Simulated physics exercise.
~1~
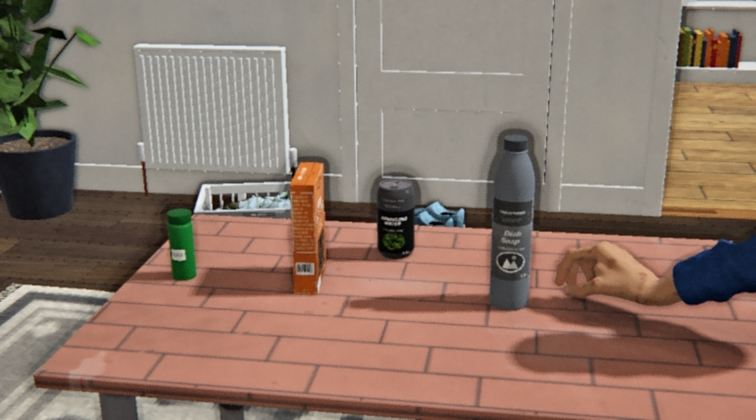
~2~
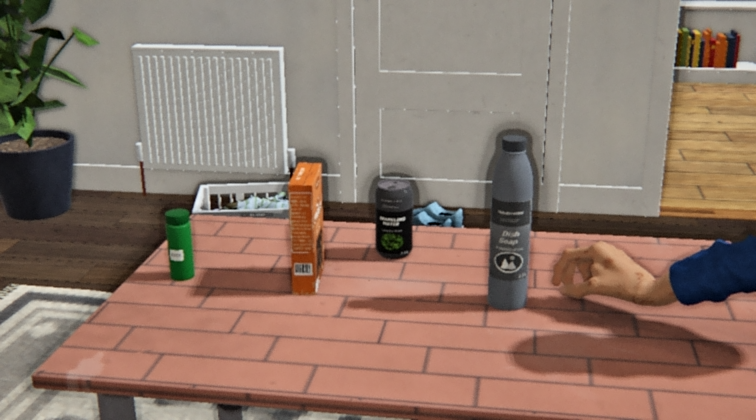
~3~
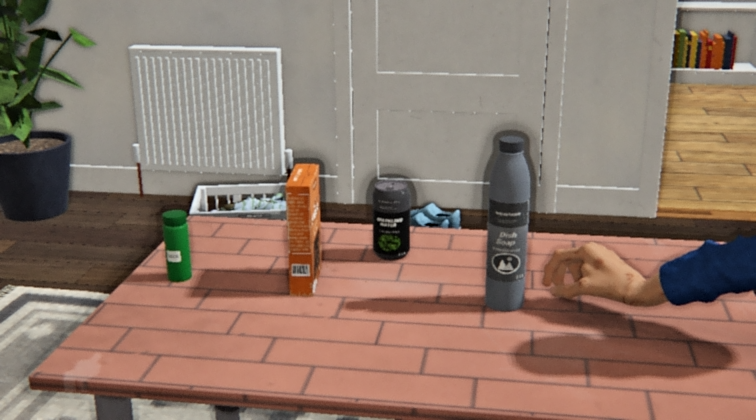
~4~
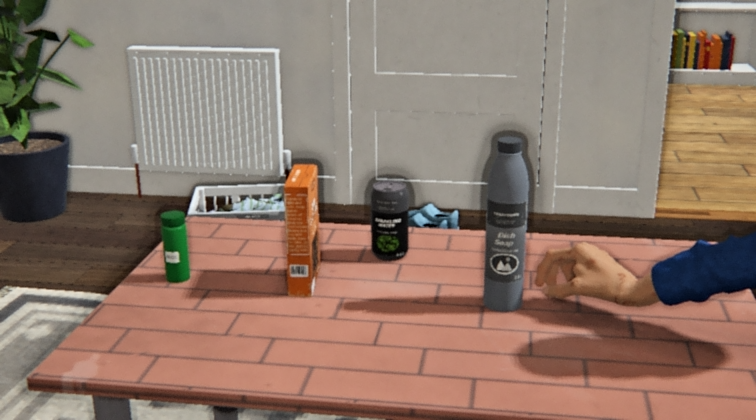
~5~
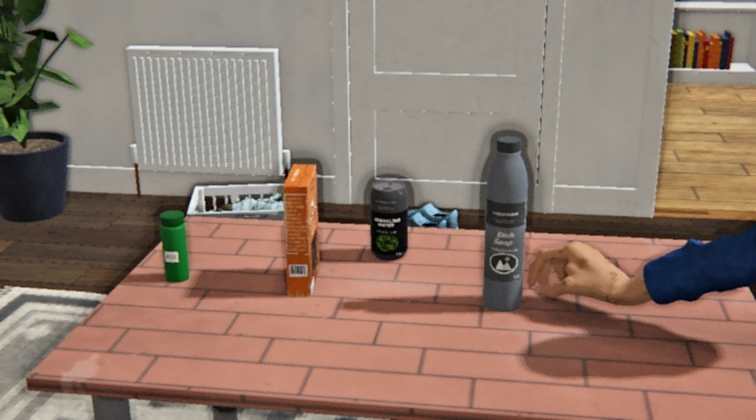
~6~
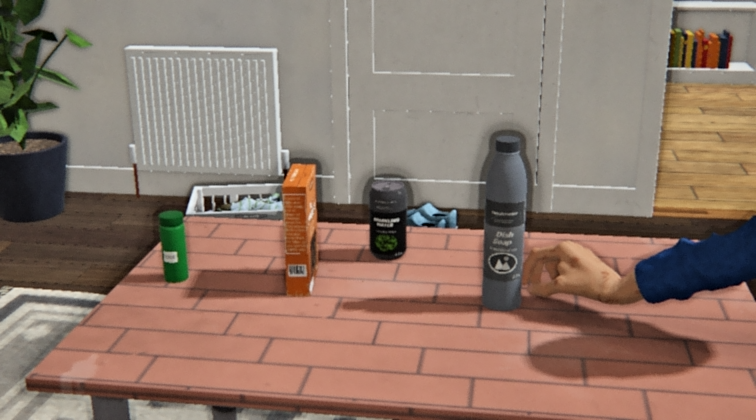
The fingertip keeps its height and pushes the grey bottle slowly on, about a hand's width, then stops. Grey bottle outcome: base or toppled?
Seems it remains erect after all.
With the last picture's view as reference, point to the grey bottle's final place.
End position, last frame: About (427, 220).
Then, 0.30 s on from there, grey bottle shifted a little near (489, 223).
Then, 0.60 s on from there, grey bottle shifted about its own width near (471, 223).
Then, 0.90 s on from there, grey bottle shifted about its own width near (454, 221).
Then, 1.30 s on from there, grey bottle shifted well along near (431, 221).
In the end, moved from the start, grey bottle. At the end, from the last picture's camera, grey bottle near (427, 220).
